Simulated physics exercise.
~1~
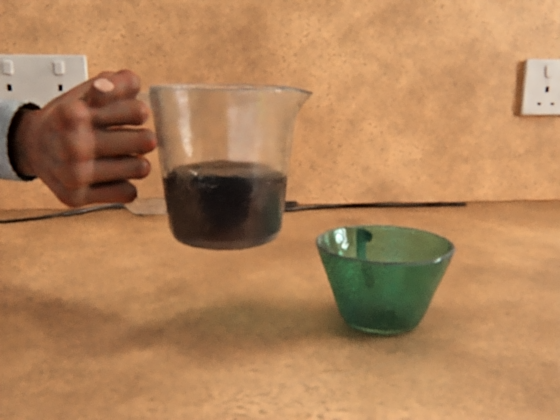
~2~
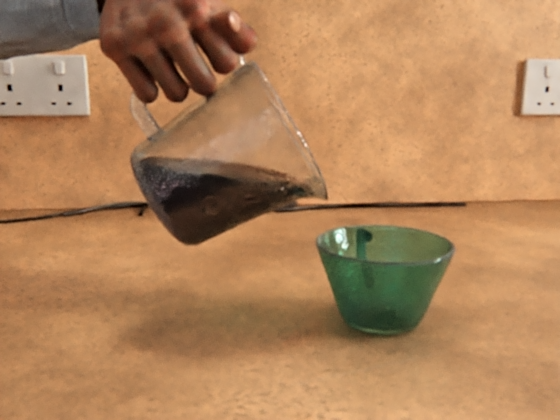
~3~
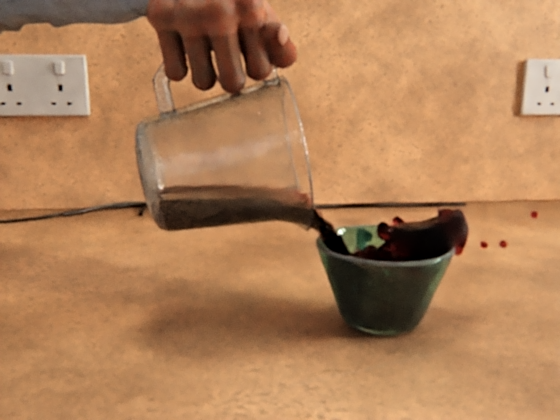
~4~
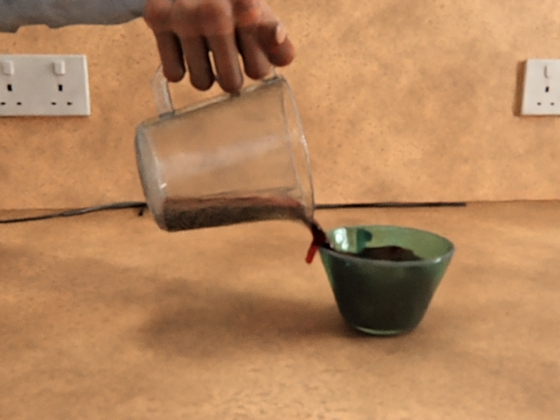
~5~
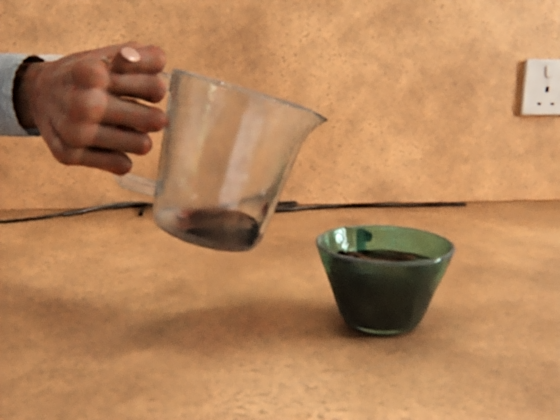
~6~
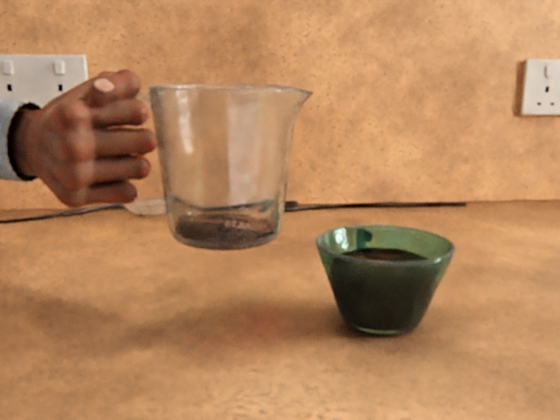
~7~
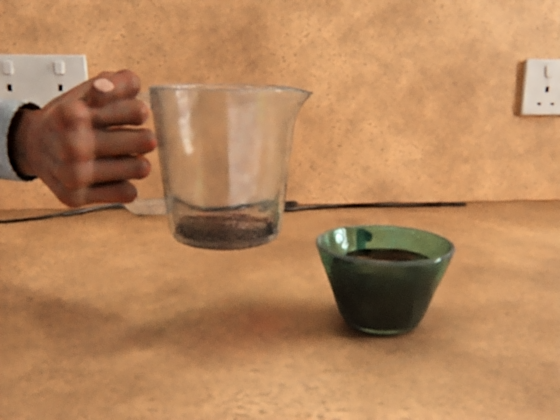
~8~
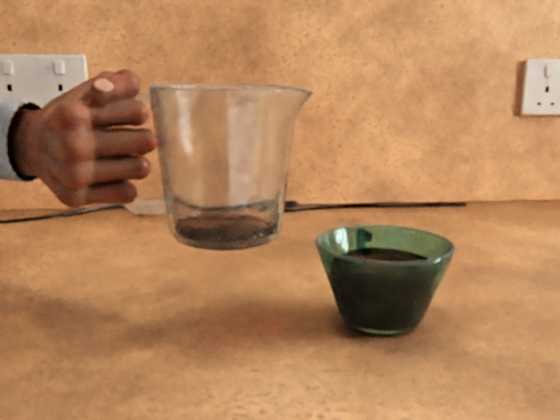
On a worktop, a hand tips a glass jug, pours dark wine into a green cup, and levels it.
